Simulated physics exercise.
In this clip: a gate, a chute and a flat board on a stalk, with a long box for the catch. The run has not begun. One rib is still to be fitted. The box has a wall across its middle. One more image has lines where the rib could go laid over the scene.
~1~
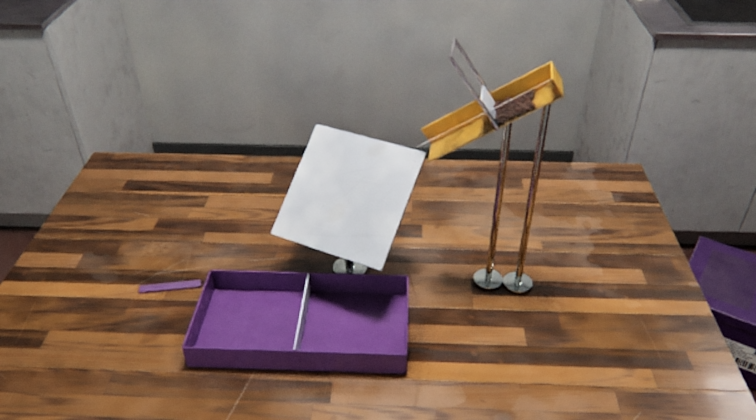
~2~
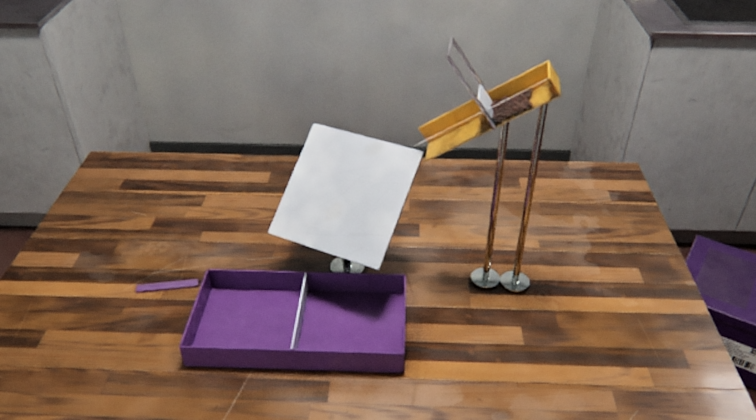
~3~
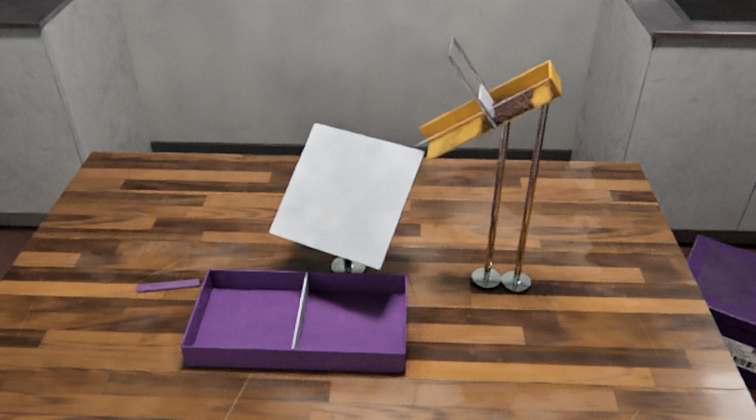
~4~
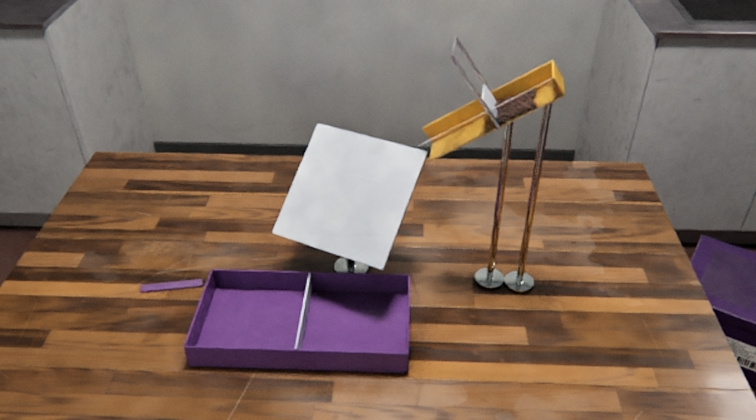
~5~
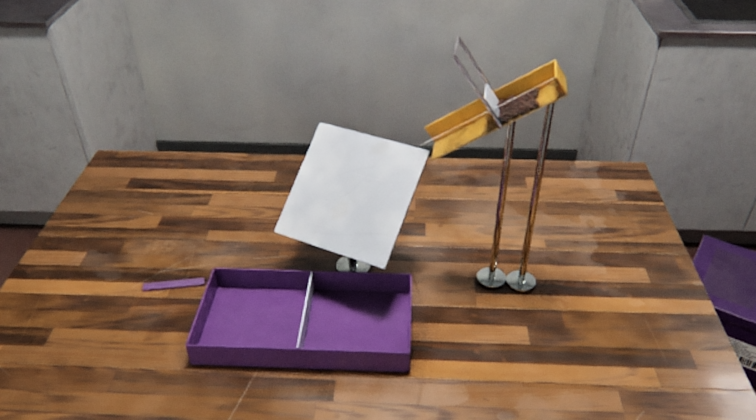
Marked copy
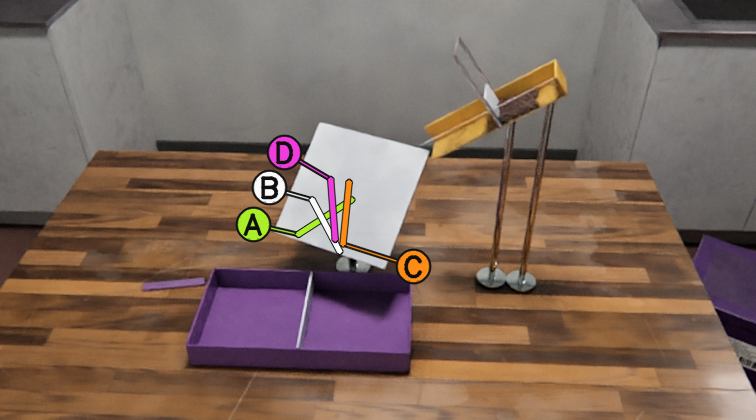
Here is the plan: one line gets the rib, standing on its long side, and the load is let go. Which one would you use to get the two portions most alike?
A.
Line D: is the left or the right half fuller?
Right.
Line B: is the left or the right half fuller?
More lands on the right.
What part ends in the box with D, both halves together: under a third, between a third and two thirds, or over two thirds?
Line D gives over two thirds.
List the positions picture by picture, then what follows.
The first picture shows load behind the gate at (510, 109), allspice berries; lip of the chute at (430, 153), sloping gently.
The second picture shows middle of the board at (344, 193), tilted fairly steeply; middle of its low edge at (321, 251); of its high edge at (367, 137).
The third picture shows front corners of the box at (181, 346) and (405, 353); front end of its middle wall at (293, 350); gate still shut at (483, 96).
The fourth picture shows middle of the load at (511, 108); lip at (431, 152).
The fifth picture shows middle of the load at (514, 108); lip at (433, 151).
On the marked copy, line A from (351, 199) to (298, 234); line B from (312, 199) to (339, 251); line C from (349, 182) to (343, 243); line D from (330, 179) to (335, 239).
Choosing A, of what is caught, about two thirds in the left half, about a third in the right.
Choosing B, of what is caught, a stray few in the left half, nearly all in the right.
Choosing C, of what is caught, a stray few in the left half, nearly all in the right.
Choosing D, of what is caught, a small part in the left half, nearly all in the right.
